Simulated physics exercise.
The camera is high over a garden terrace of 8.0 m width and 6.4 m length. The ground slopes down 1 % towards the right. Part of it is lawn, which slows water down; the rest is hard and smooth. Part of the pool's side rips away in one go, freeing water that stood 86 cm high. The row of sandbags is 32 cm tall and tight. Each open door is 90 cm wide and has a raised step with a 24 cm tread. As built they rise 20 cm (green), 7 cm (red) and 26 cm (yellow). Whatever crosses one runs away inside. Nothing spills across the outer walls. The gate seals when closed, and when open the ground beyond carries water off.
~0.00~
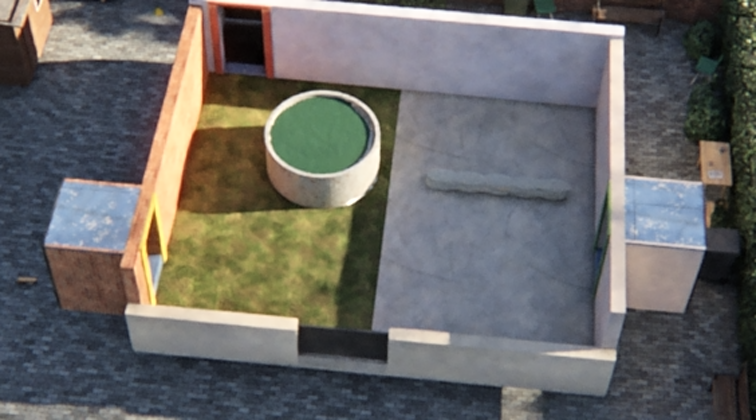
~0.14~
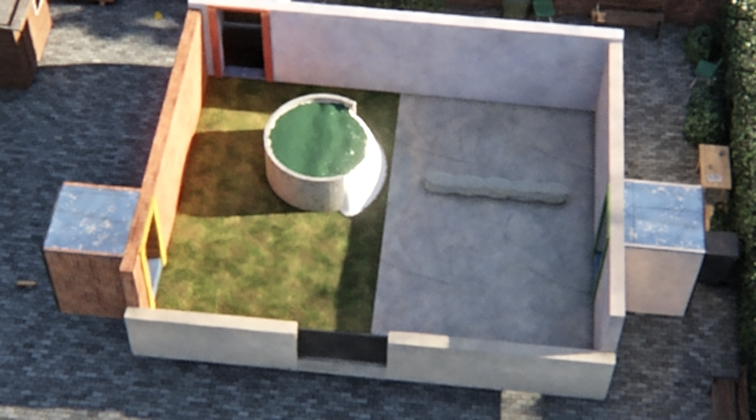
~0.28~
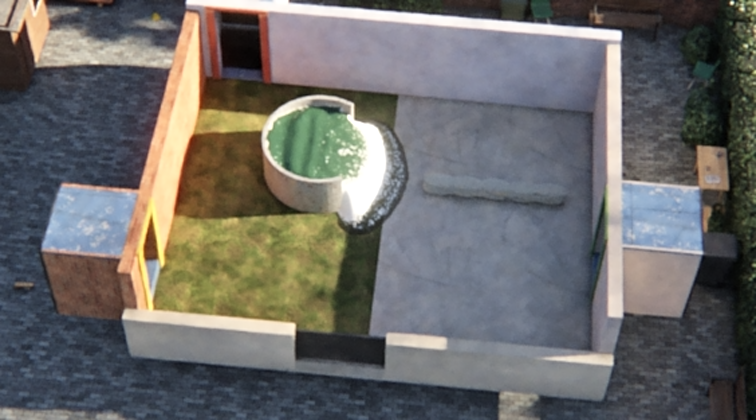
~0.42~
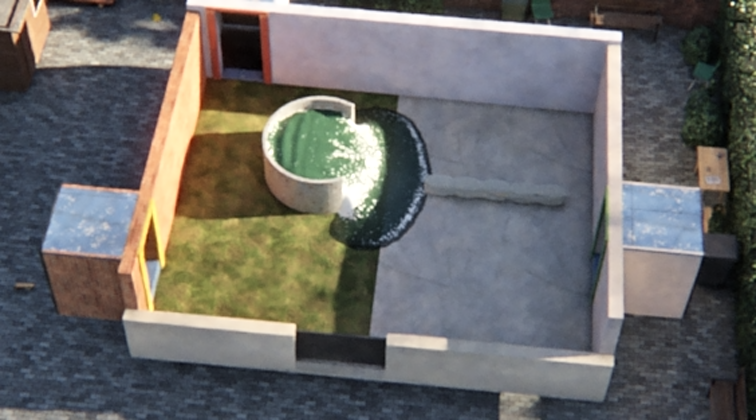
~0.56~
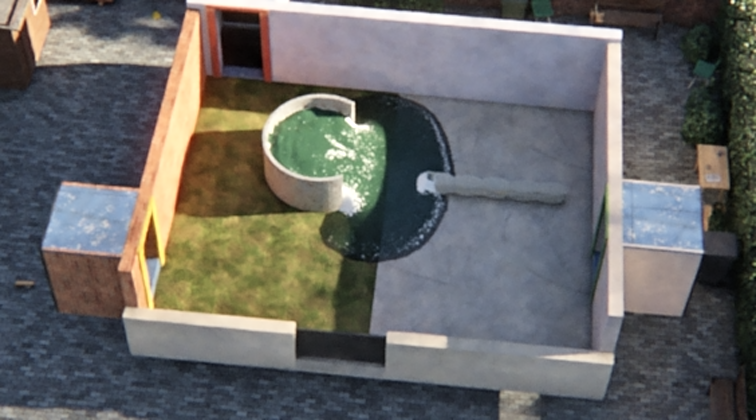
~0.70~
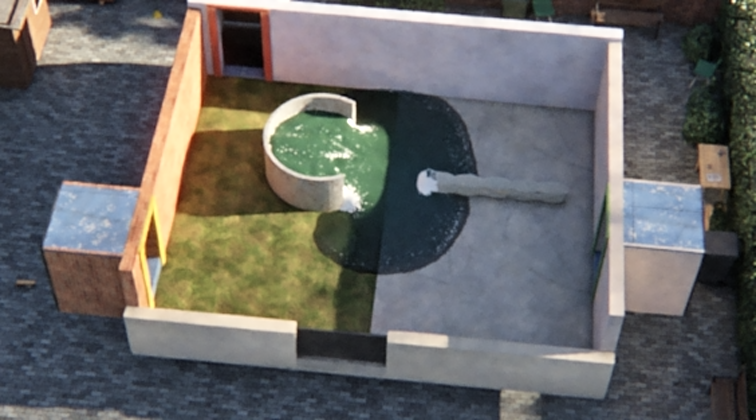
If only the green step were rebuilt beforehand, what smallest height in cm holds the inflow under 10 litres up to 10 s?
Close to 18 cm is just enough.
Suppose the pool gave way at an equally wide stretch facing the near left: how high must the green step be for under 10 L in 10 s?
Some 11.0 cm.
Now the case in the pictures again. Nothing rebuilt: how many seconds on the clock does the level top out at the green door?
Around 2.2 s.
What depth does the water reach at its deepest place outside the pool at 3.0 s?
Roughly 37 cm.
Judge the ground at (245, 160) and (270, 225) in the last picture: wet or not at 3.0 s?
In turn: Dry, not reached.
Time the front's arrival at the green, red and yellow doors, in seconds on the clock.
Arrival: Green 1.6 s, red 8.5 s, yellow not in the 10 s.
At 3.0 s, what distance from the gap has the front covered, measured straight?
Roughly 6.0 m.
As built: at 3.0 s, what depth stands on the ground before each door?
Depths in cm: Green 16, red 0, yellow 0.
After 1.4 s water covers 45 % of the floor, deepest (44 cm) near (425, 186); it has not reached the green door.
After 3.0 s water covers 65 % of the floor, deepest (37 cm) near (547, 122); 16 cm at the green door, 3 litres in over its 20 cm step.
After 10.0 s water covers 90 % of the floor, deepest (12 cm) near (591, 239); 9 cm at the green door, 3 litres in over its 20 cm step.
At the green door as built, the water arrived by 1.7 s and peaked near 22 cm at 2.2 s.
With a step of 16 cm, 18 litres would have come in within the 10 s; with 22 cm, 1 litre. So under 10 litres takes about 18 cm.
